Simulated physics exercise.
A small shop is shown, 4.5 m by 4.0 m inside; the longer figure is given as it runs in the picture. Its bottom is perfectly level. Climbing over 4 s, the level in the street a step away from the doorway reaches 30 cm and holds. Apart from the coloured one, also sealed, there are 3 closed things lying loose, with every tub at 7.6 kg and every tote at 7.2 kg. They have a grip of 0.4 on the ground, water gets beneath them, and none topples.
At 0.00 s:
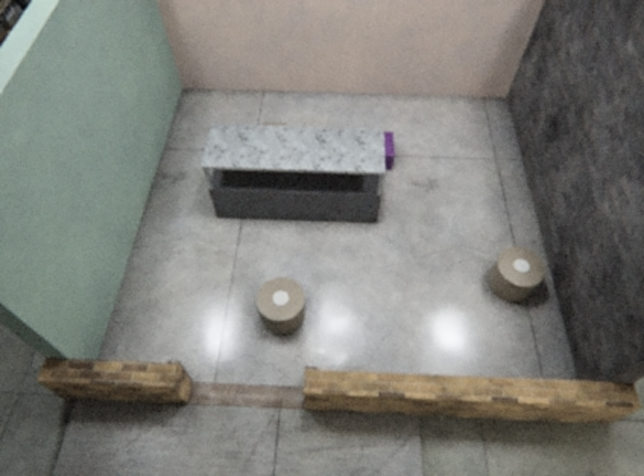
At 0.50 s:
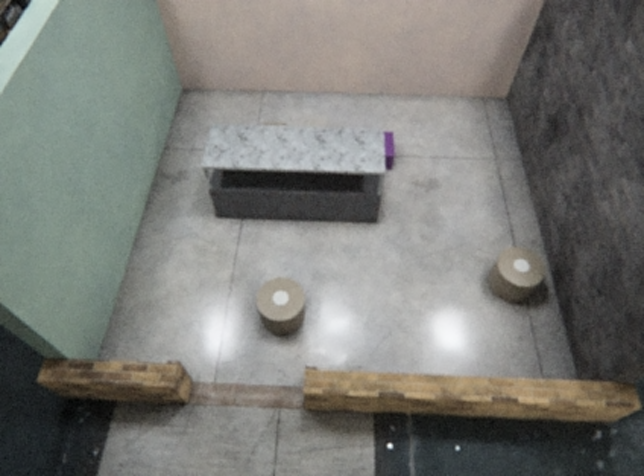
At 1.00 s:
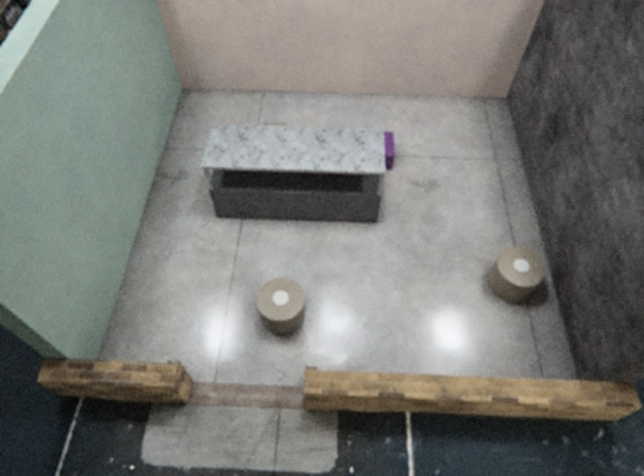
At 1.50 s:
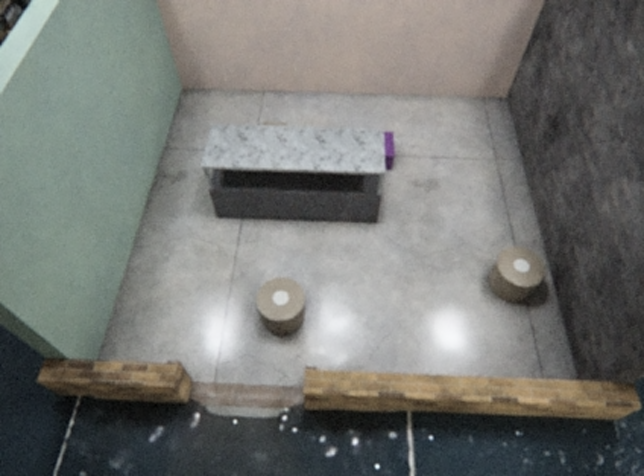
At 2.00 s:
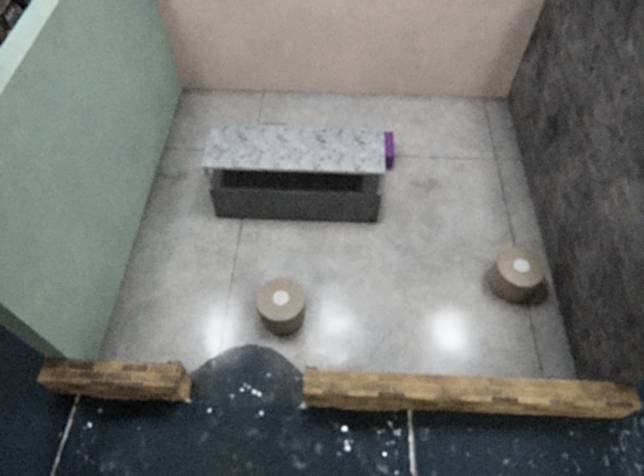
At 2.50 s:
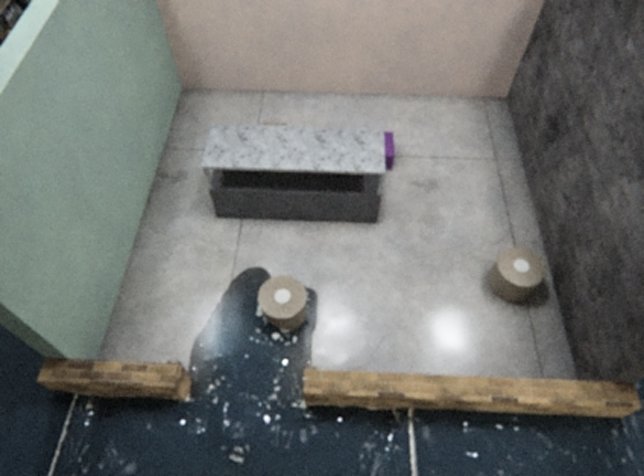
To begin with, a walled room with a counter, a purple item and two round tan tubs stands on dry floor. Dark water spreads over the ground outside, closing in before the gap in the low front wall, then pushes through and surrounds the nearer tub, while nothing inside shifts.
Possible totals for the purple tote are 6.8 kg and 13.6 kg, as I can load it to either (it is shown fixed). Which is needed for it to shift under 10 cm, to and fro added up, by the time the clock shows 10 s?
Expect only the larger amount to be sufficient.
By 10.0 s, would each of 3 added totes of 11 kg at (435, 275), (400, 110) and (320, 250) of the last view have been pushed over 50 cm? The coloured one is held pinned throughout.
Note, in sequence: Exceeded, exceeded, exceeded.
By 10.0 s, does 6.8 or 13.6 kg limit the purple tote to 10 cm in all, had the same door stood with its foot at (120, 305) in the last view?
The answer is that the lesser mass suffices.
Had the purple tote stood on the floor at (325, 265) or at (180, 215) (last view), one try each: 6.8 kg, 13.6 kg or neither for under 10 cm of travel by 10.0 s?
Going in order: Neither weight works, neither weight works.
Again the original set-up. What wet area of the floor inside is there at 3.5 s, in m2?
4.5 m2.
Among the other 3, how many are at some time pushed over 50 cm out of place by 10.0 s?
It adds up to 2.
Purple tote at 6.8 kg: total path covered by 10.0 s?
About 40 cm.
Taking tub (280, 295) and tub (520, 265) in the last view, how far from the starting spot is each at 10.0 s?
Shifts: 350 cm / 150 cm.
After 3.5 s the purple tote would be 0 cm from its start with 6.8 kg and 0 cm from its start with 13.6 kg; 0 cm of water round it then.
After 4.5 s the purple tote would be 0 cm from its start with 6.8 kg and 0 cm from its start with 13.6 kg; 0 cm of water round it then.
After 7.0 s the purple tote would be 0 cm from its start with 6.8 kg and 0 cm from its start with 13.6 kg; 0 cm of water round it then.
After 10.0 s the purple tote would be 39 cm from its start with 6.8 kg and 0 cm from its start with 13.6 kg; 7 cm of water round it then.
